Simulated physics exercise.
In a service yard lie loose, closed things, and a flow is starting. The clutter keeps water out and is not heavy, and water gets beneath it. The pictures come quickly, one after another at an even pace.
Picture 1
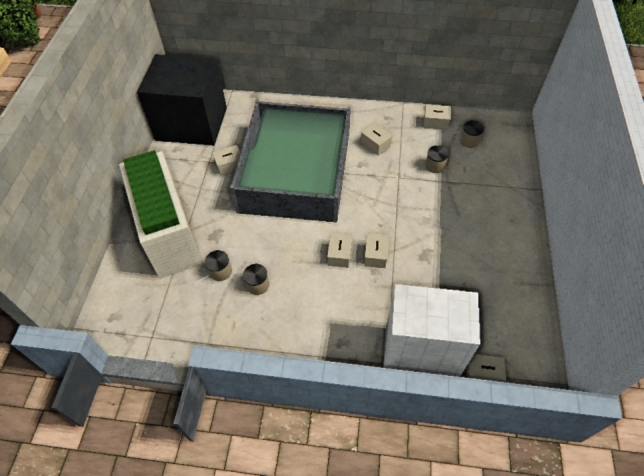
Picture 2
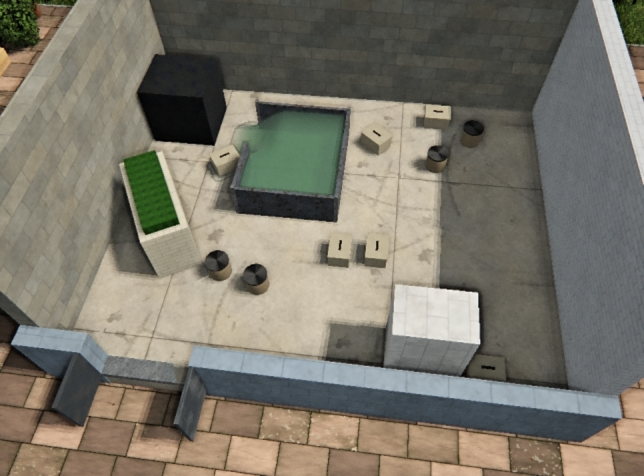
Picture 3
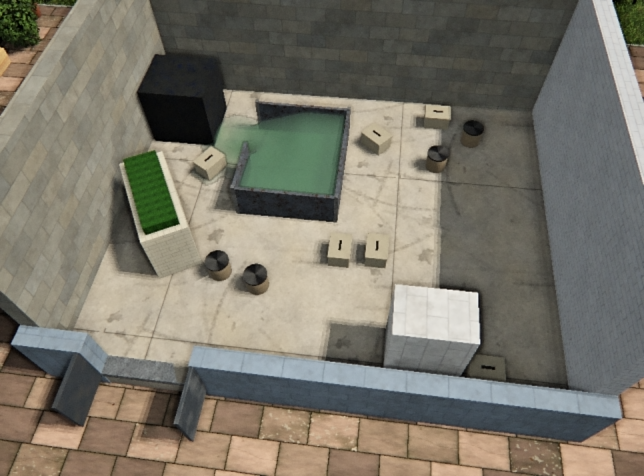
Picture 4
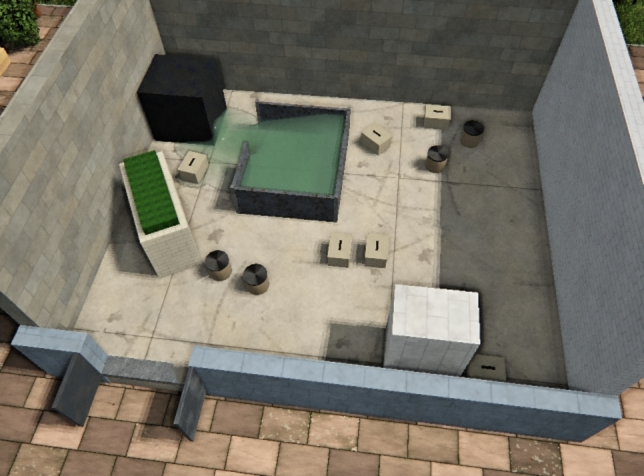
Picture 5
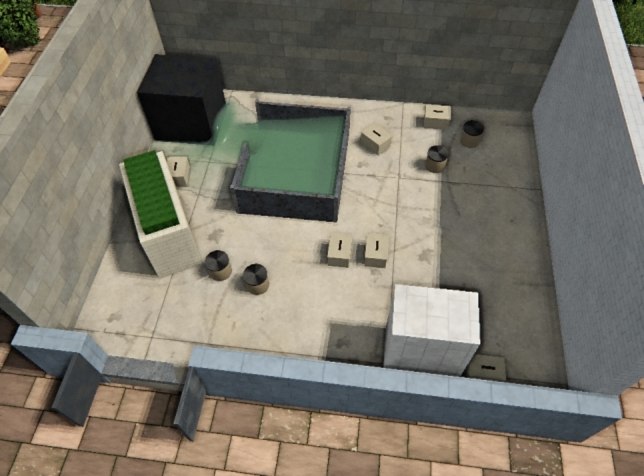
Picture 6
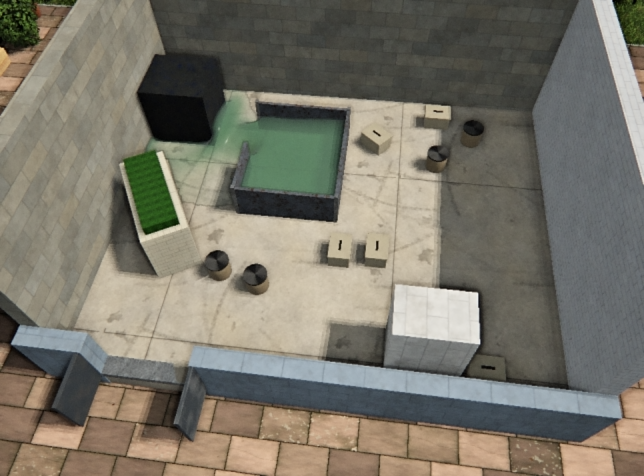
In a walled yard, green water pours from a basin's corner and pushes one pale box left behind a planter.
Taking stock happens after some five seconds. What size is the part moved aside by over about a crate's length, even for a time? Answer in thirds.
Less than a third.
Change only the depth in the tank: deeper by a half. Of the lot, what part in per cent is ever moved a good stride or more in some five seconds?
Share displaced: Approx. 50 percent.
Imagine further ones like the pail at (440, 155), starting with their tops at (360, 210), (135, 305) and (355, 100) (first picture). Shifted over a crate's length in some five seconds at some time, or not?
Here's the rundown: Never gets far, never gets far, and finally sent far off.
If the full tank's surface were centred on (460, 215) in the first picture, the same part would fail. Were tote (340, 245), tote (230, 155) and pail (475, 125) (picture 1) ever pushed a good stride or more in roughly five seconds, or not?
Item one not displaced far, item two travelled far enough, item three not displaced far.
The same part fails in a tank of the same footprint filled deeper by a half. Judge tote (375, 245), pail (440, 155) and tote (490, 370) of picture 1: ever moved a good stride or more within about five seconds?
Answers, in the order asked: Stayed within the threshold, stayed within the threshold, stayed within the threshold.
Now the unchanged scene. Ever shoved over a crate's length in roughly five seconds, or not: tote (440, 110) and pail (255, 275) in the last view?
Went a long way, then never got far.
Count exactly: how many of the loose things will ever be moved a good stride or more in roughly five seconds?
It adds up to 2.
A moment on, 1 of 10 are well off their spots; 0 afloat.
Next, 1 of 10 are well off their spots; 1 afloat.
Later, 2 of 10 are well off their spots; 1 afloat.
In the end, 2 of 10 are well off their spots, and 2 have been at some point; 2 afloat.
